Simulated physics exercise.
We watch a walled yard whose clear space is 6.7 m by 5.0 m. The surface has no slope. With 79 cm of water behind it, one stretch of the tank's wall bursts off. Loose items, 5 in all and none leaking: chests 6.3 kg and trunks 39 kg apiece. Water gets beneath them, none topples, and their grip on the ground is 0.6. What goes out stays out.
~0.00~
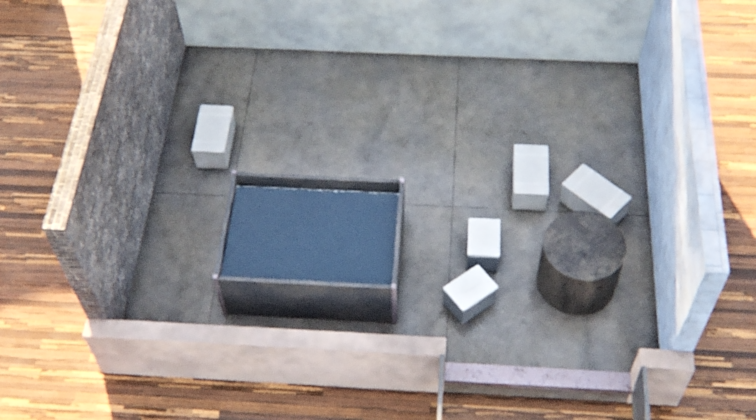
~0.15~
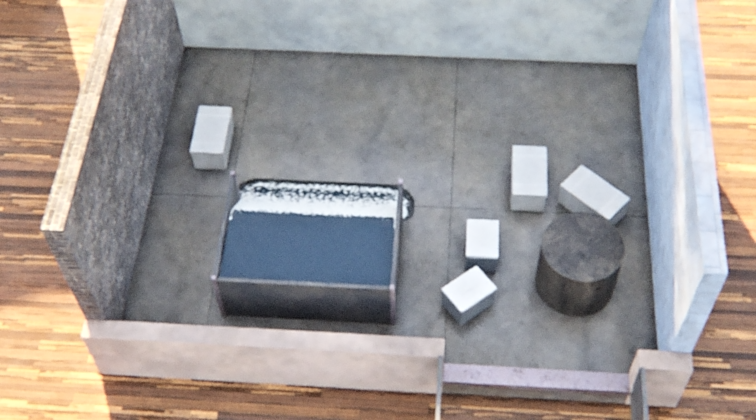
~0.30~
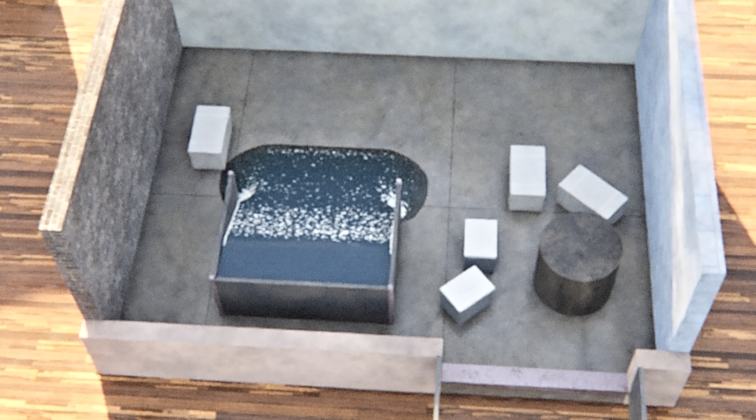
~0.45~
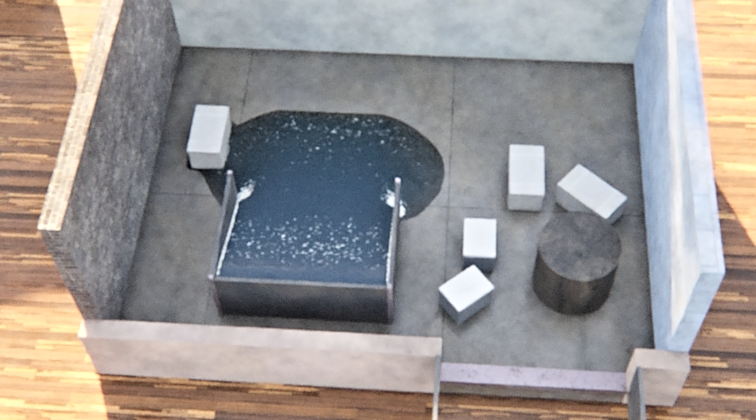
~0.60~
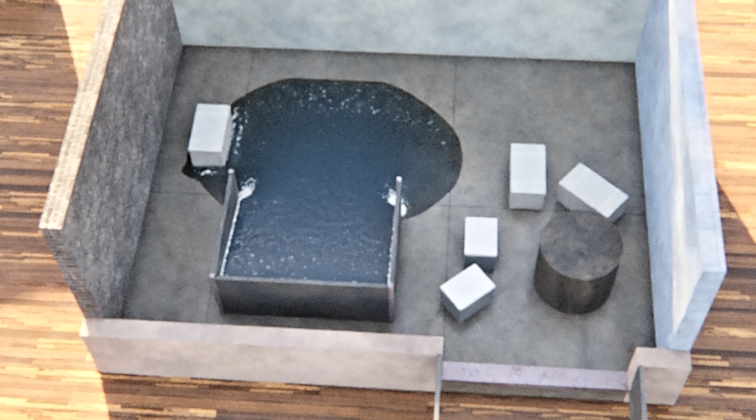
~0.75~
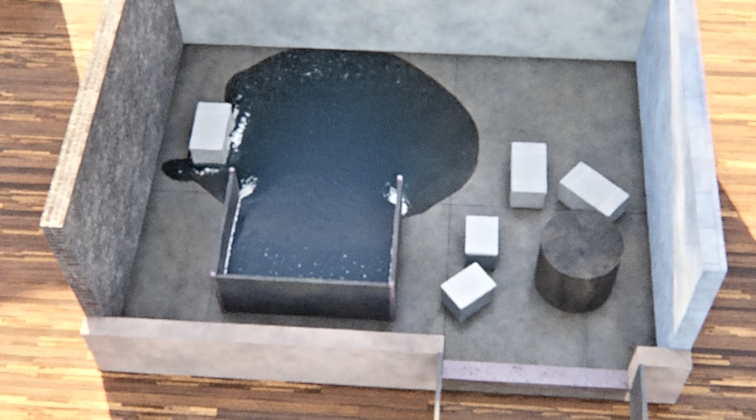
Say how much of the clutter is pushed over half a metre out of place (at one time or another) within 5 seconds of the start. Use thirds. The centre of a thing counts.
It is less than a third.
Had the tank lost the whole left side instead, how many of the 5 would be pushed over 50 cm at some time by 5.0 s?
Then 2.
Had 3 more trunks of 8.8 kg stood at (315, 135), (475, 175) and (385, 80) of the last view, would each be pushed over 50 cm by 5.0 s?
In that order: Past it, less, more.
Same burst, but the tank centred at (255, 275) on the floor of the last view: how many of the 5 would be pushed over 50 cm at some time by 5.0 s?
In that case 1 of them.
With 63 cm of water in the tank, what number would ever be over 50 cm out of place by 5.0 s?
In that case 1 of them.
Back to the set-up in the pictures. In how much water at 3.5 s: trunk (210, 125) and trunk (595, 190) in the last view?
Roughly 6 and 5 cm.
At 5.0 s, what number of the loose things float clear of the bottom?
At that moment 0.
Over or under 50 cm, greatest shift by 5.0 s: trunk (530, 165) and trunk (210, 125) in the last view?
In that order: Short of it, more.
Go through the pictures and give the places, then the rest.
In the first picture, a trunk at (212, 128) rests on the ground; a chest at (484, 237) rests on the ground; water covers 3.1 m2; 0 of 5 have shifted.
In the second picture, a trunk at (211, 129), on the bottom; a chest at (483, 238), on the bottom; 4.4 m2 under water; 0 of 5 have shifted.
In the third picture, a trunk at (209, 129) rests on the ground; a chest at (481, 238), on the bottom; 6.1 m2 under water; 0 of 5 have shifted.
In the fourth picture, a trunk at (208, 129) rests on the ground; a chest at (480, 237) rests on the ground; water covers 7.9 m2; 0 of 5 have shifted.
In the fifth picture, a trunk at (209, 127) rests on the ground; a chest at (481, 236) rests on the ground; 9.9 m2 under water; 0 of 5 have shifted.
In the sixth picture, a trunk at (210, 126) rests on the ground; a chest at (482, 235), on the bottom; 12.2 m2 under water; 0 of 5 have shifted.
After 1.1 s 0 of 5 are over 50 cm from their spots; 0 afloat.
After 2.2 s 0 of 5 are over 50 cm from their spots; 0 afloat.
After 3.5 s 1 of 5 are over 50 cm from their spots; 0 afloat.
After 5.0 s 1 of 5 are over 50 cm from their spots, and 1 have been at some point; 0 afloat.
